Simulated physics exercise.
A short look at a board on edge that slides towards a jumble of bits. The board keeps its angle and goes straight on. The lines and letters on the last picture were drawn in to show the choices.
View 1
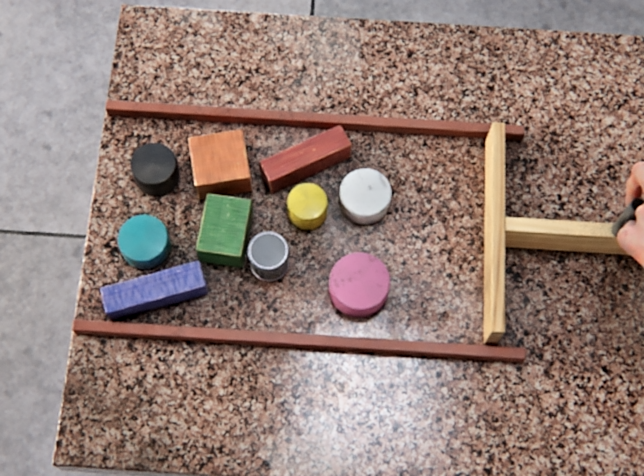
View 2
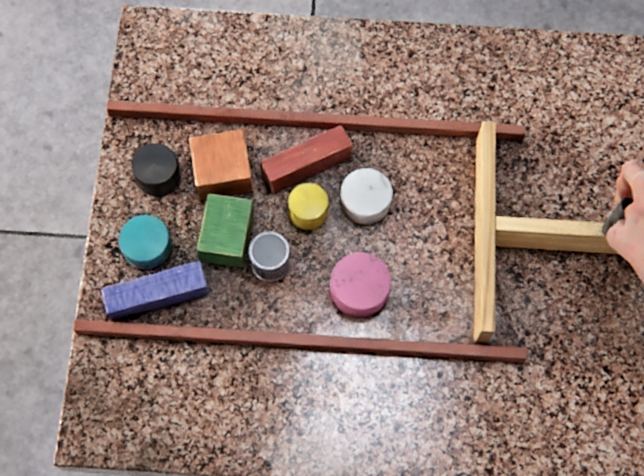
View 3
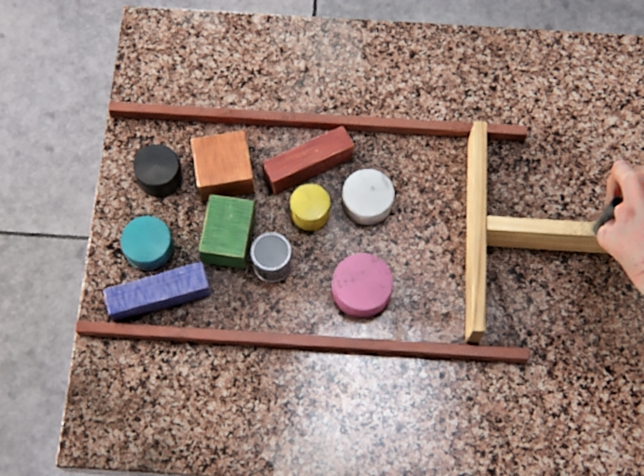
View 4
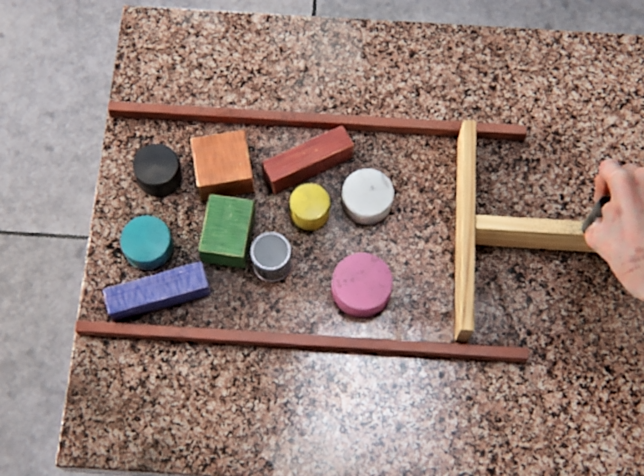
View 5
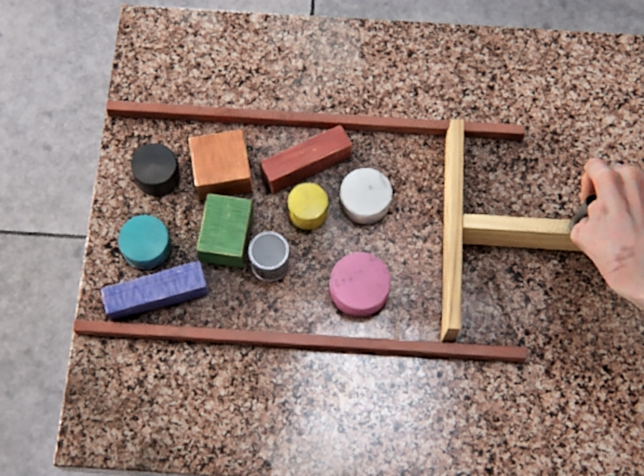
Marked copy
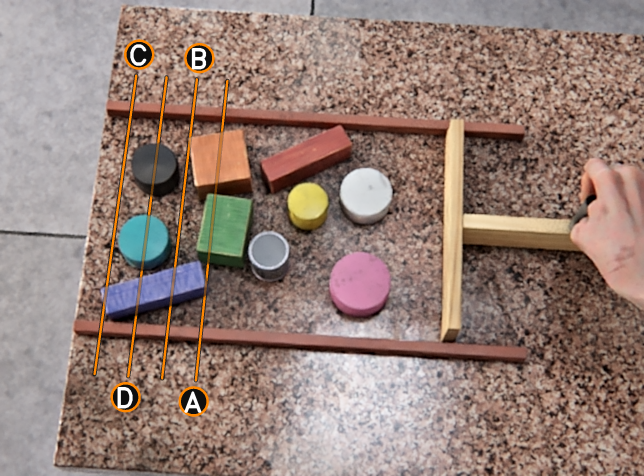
A hand sliding an upright wooden board slowly left between two rails, towards coloured blocks and round pieces that stay still.
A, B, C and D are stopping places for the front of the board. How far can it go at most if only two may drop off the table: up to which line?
It can go as far as A.
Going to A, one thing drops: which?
The black tin goes over.
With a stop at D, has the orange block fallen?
Yes.
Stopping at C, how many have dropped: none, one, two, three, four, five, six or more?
Six or more.
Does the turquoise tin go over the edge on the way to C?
Yes.
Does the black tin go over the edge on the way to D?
Yes.
On the marked copy, A at (212, 223); B at (180, 221); C at (117, 217); D at (148, 219).
Following A. Soon after the start, board (367, 215); pink tin (325, 283); yellow tin (293, 210).
Later, board (278, 209); black tin (116, 161); turquoise tin (125, 240).
In the end, board (215, 205); black tin over the edge; turquoise tin (84, 255); one fallen.
As for the rest, B drops three; C drops nine; D drops five.
